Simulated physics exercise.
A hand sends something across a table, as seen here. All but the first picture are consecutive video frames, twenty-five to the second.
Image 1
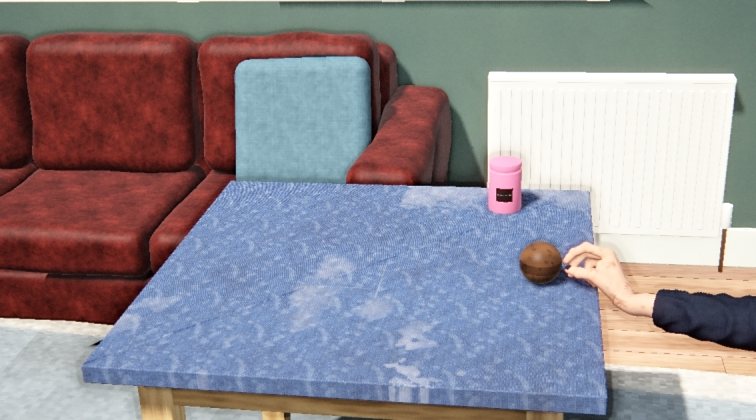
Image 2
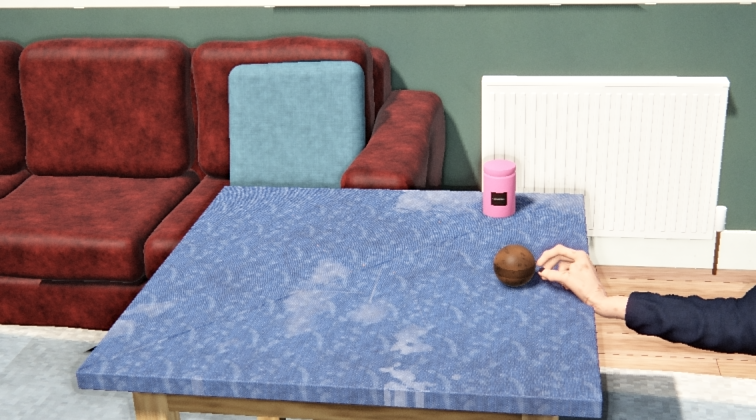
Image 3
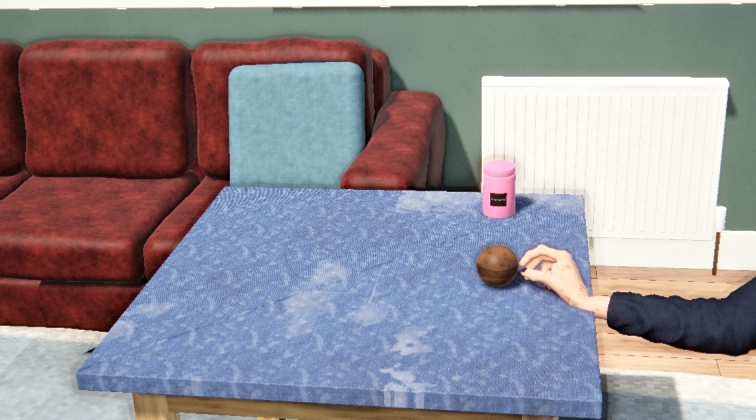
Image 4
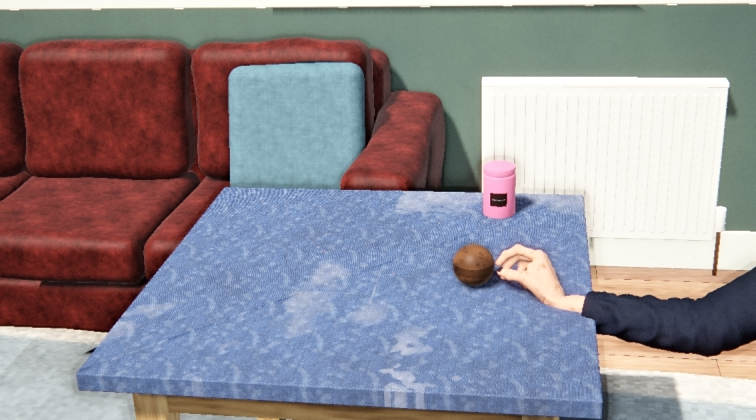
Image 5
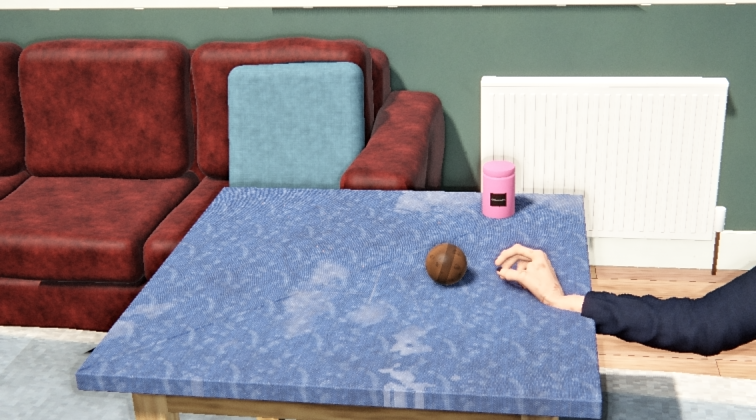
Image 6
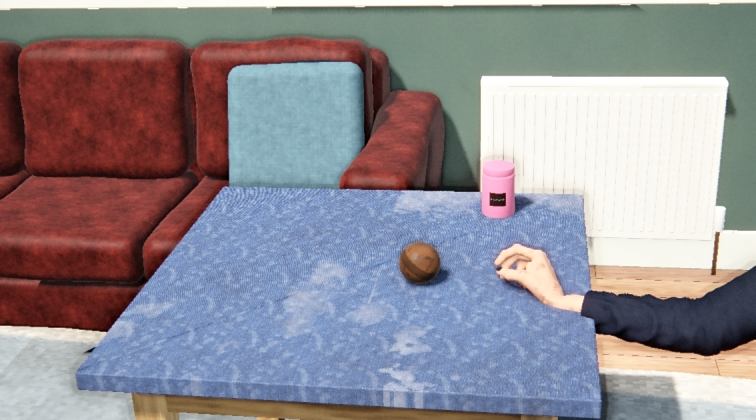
A brown ball moves left across a blue tabletop, pushed by the fingertips of a hand reaching in from the right. The hand then stays back near the table's right side while the ball rolls on leftward alone, passing in front of a pink canister, with a red sofa behind.
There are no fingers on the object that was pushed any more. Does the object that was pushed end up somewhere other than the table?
See, the table has lost it at the end.
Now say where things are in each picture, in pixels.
Under the hand; brown ball (541, 263), in the first picture.
Under the hand; brown ball (514, 266), in the second picture.
Under the hand; brown ball (497, 266), in the third picture.
Brown ball (474, 265), in the fourth picture.
Brown ball (446, 264) shifted about its own width, in the fifth picture.
Brown ball (420, 263) shifted about its own width, in the sixth picture.
Then, 0.30 s on from there, brown ball shifted well along near (240, 257).
Then, 0.70 s on from there, brown ball now off the table.
In the end, off the table, brown ball.
